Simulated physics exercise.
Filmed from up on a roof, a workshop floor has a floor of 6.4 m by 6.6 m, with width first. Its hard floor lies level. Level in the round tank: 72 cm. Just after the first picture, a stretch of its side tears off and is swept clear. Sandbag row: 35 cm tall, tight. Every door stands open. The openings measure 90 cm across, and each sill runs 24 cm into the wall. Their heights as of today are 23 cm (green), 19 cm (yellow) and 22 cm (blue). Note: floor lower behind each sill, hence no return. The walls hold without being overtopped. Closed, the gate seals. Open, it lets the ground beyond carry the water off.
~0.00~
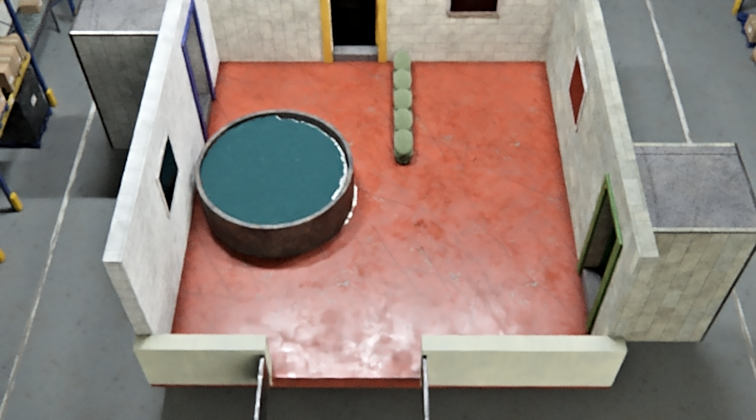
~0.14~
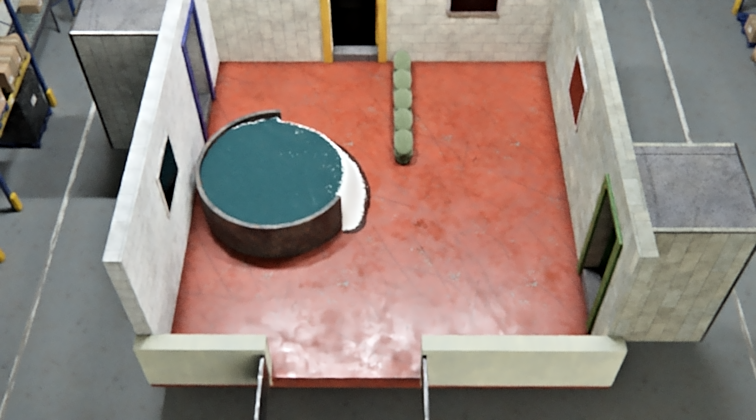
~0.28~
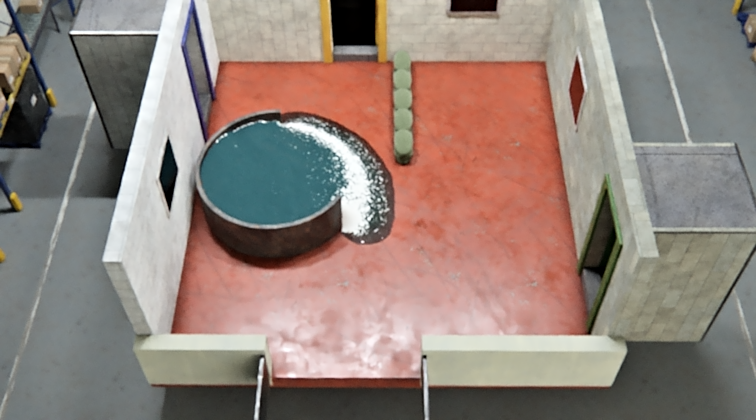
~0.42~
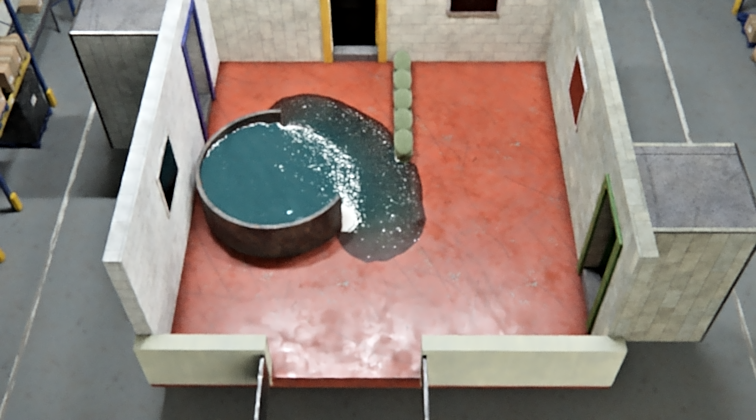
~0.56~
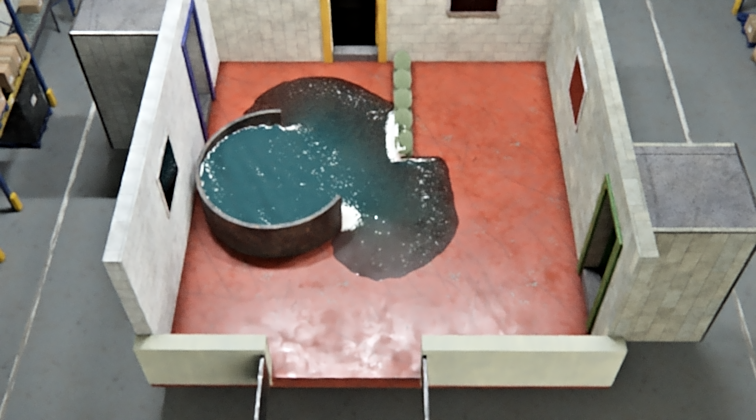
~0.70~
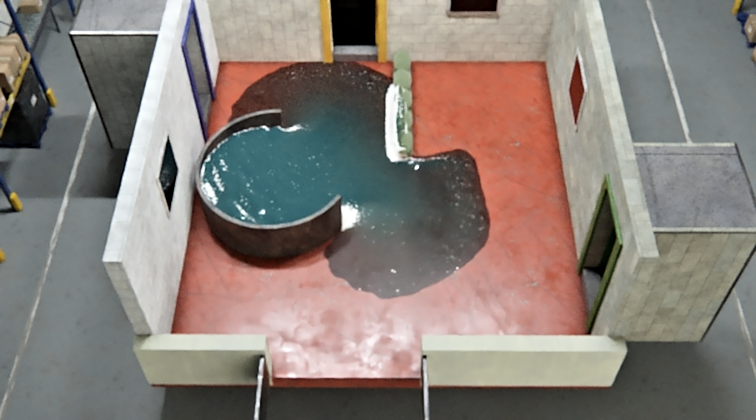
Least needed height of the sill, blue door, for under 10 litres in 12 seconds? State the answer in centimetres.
Some 19 cm.
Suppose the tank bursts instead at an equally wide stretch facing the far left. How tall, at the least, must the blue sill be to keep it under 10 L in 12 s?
Close to 32 cm at the least.
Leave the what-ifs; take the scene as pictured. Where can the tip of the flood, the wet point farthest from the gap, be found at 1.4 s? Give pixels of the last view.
Pixel close to (578, 292).
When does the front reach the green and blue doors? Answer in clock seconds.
Green 1.5 s, blue 1.2 s.
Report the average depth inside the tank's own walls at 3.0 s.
I'd put it at some 15 centimetres on average.
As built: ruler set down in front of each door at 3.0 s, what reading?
Green door 14 cm, yellow door 32 cm, blue door 18 cm.
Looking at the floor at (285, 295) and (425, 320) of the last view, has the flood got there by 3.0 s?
Bone dry, then bone dry.
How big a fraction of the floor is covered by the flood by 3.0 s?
Some 65 per cent is wet.
After 1.4 s water covers 50 % of the floor, deepest (58 cm) near (394, 65); 2 cm at the blue door, 0 litres in over its 22 cm sill.
After 3.0 s water covers 65 % of the floor, deepest (34 cm) near (229, 65); 18 cm at the blue door, 0 litres in over its 22 cm sill.
After 12.0 s water covers 95 % of the floor, deepest (12 cm) near (441, 282); 10 cm at the blue door, 3 litres in over its 22 cm sill.
At the blue door as built, the water arrived by 1.2 s and peaked near 22 cm at 5.6 s.
Run again over the same 12 s with other heights there, 17 litres in over 17 cm, 2 litres over 23 cm. The limit of 10 litres is kept from about 19 cm up.
